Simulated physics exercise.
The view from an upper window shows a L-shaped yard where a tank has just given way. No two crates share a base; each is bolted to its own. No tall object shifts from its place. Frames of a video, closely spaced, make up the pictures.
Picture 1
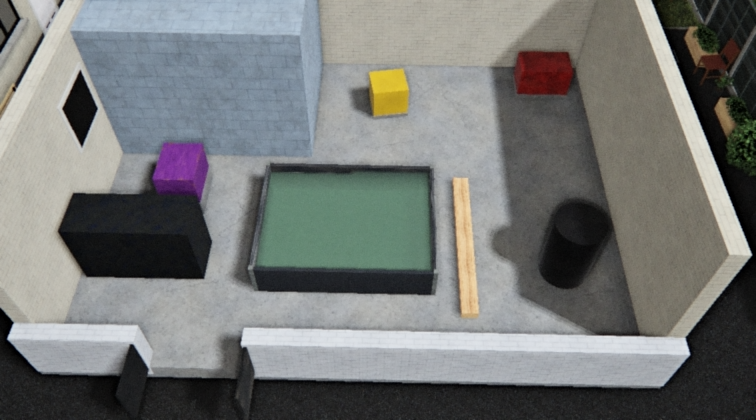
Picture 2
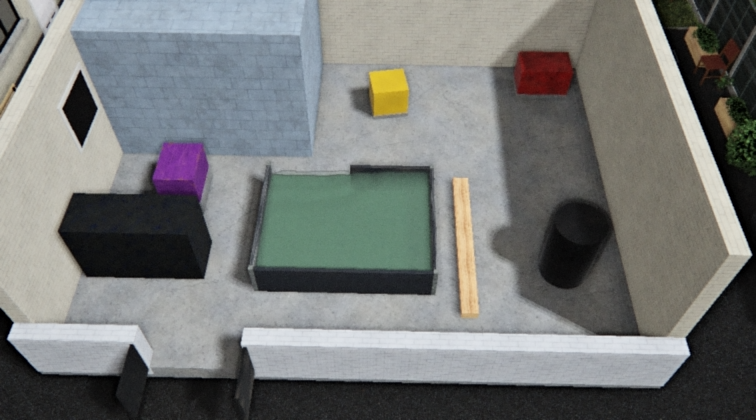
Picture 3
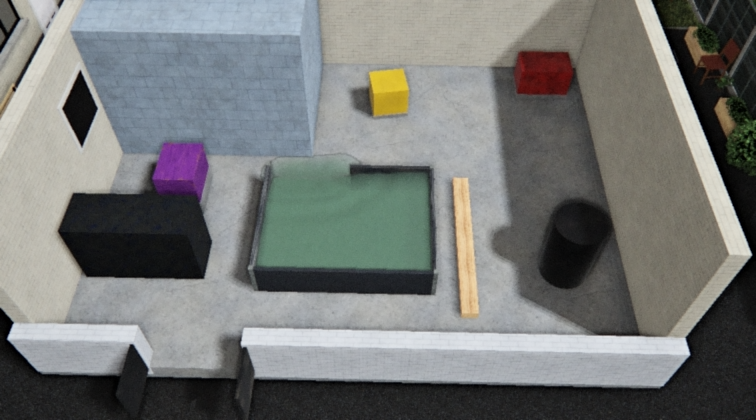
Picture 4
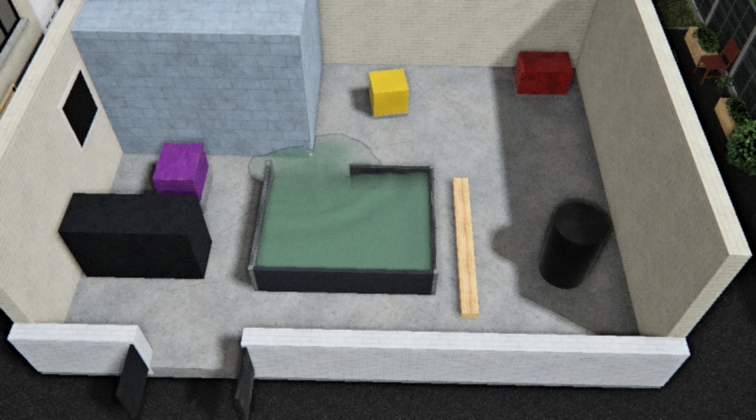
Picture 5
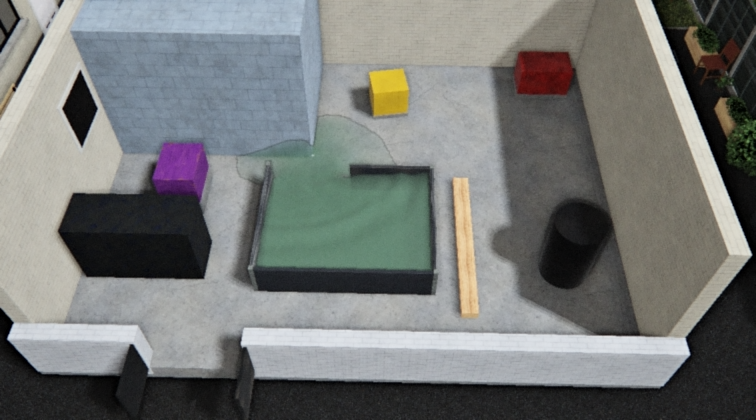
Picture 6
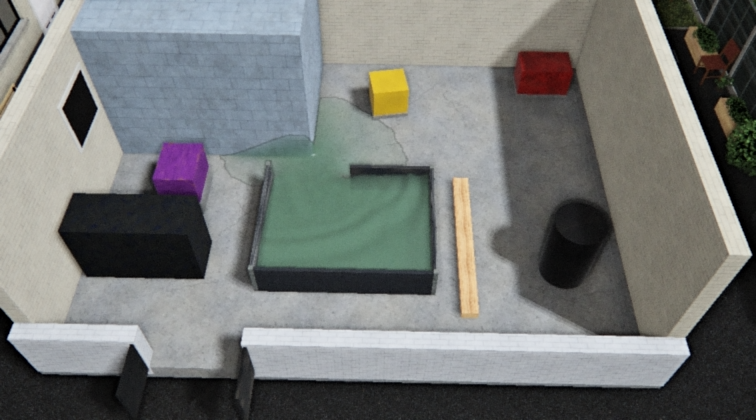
In a walled yard seen from above, a section of the far side of a tank of green water opens, and the water pours through the gap, spreading across the grey ground along the blue block and toward the yellow crate.
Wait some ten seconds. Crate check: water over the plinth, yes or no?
Red crate yes, purple crate no, yellow crate yes.
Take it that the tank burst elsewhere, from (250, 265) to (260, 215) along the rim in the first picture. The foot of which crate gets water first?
That would be the purple crate.
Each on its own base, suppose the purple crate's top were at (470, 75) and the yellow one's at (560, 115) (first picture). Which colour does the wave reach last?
I would point to the one in yellow.
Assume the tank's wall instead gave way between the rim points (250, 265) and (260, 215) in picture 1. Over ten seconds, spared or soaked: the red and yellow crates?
Within ten seconds the red crate stays untouched and the yellow crate stays untouched.
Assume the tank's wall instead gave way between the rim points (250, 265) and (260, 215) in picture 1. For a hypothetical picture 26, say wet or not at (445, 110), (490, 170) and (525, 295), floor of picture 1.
Untouched, untouched, untouched.
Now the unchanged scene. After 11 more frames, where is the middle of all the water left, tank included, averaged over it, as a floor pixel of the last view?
It is around (329, 200).
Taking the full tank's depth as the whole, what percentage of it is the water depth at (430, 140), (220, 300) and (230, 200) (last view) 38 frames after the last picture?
Around 10, 6 and 8 %.
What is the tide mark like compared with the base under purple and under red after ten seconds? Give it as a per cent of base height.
The first reaches around 70 in a hundred, the second around 160.
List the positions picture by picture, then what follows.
The tank at (347, 218) is whole and still, in the first picture.
Water pours out on the tank's far side and has run to a hidden place, in the second picture.
Water pours out on the tank's far side and has run to (355, 164), in the third picture.
The front is at (343, 138), out from the gap on the tank's far side, in the fourth picture.
Water pours out on the tank's far side and has run to (341, 119), in the fifth picture.
The front is at (337, 101), out from the gap on the tank's far side, in the sixth picture.
A moment on, water covers 15 % of the floor; the red crate not reached, the purple crate water round its plinth, the yellow crate water round its plinth.
Next, water covers 25 % of the floor; the red crate not reached, the purple crate water round its plinth, the yellow crate water round its plinth.
Then, water covers 50 % of the floor; the red crate water round its plinth, the purple crate water round its plinth, the yellow crate water round its plinth.
Later, water covers 70 % of the floor; the red crate water round its plinth, the purple crate water round its plinth, the yellow crate water round its plinth.
In the end, water covers 90 % of the floor; the red crate was topped, the purple crate stayed above the water, the yellow crate was topped.
